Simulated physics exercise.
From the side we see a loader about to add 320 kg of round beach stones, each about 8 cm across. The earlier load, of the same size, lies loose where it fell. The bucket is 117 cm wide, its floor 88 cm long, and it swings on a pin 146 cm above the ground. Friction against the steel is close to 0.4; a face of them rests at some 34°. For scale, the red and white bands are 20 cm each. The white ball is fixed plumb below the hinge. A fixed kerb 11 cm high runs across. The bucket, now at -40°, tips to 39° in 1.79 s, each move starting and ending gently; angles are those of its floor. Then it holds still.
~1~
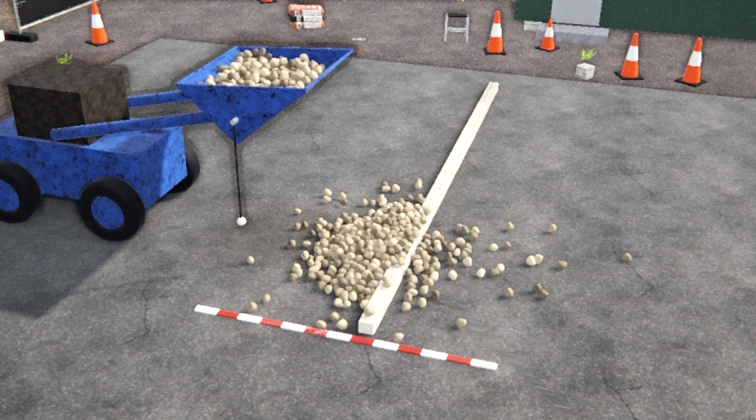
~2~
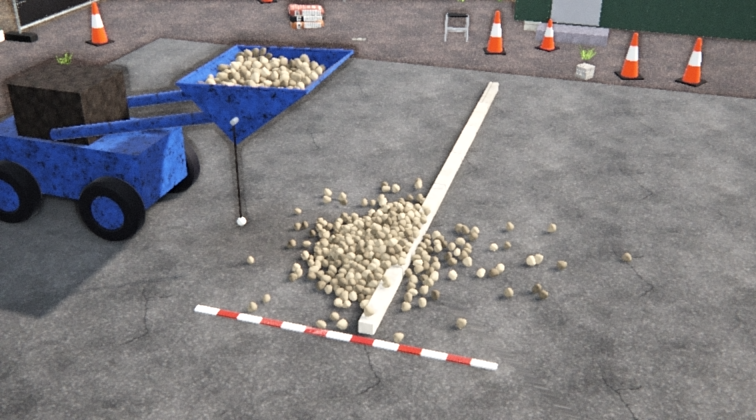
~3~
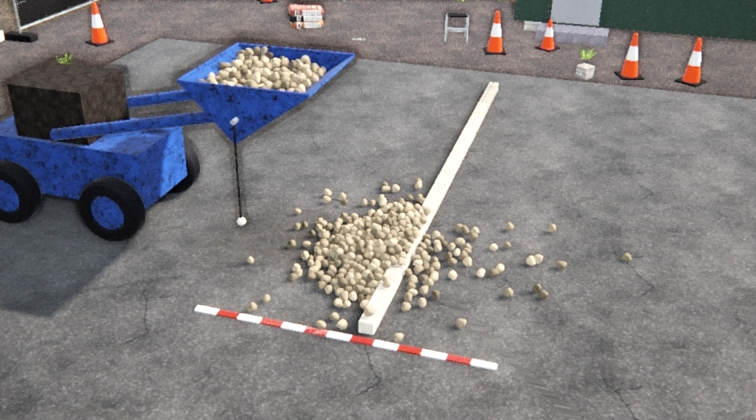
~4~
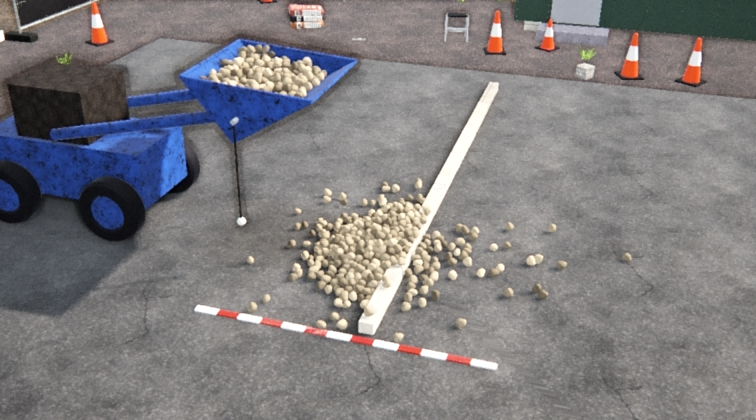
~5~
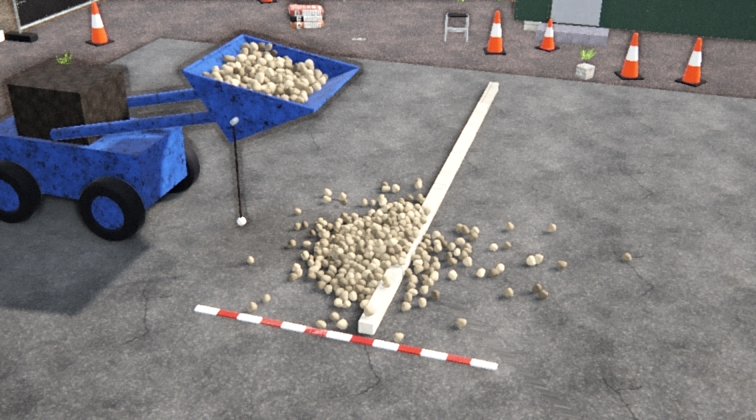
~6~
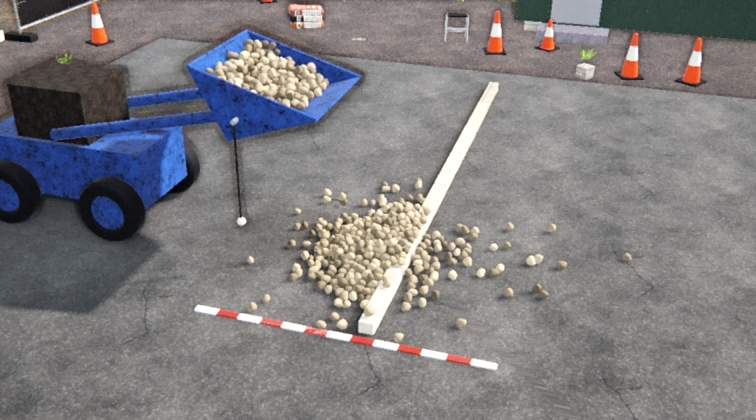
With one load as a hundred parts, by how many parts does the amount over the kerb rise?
Roughly 11 per cent of a load more.
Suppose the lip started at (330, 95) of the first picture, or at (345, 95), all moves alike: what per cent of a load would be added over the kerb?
About 30 and 65 per cent.
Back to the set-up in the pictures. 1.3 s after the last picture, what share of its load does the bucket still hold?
It holds some 25 per cent.
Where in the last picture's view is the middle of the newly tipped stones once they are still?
Their middle is at about (359, 236).
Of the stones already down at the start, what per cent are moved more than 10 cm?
About 20 per cent.
Then, 0.7 s after the last picture the floor is at 27°; in per cent of one load, 99 in the bucket, 88 on this side of the kerb, 13 over the kerb; the foremost stones are at (550, 267).
Then, 1.3 s after the last picture the floor is at 39°; in per cent of one load, 25 in the bucket, 162 on this side of the kerb, 13 over the kerb; the foremost stones are at (550, 267).
Then, 1.6 s after the last picture the floor is at 39°; in per cent of one load, 0 in the bucket, 184 on this side of the kerb, 16 over the kerb; the foremost stones are at (550, 267).
Then, 4.3 s after the last picture the floor is at 39°; in per cent of one load, 0 in the bucket, 176 on this side of the kerb, 24 over the kerb; the foremost stones are at (550, 267). Net gain over the kerb, 11.
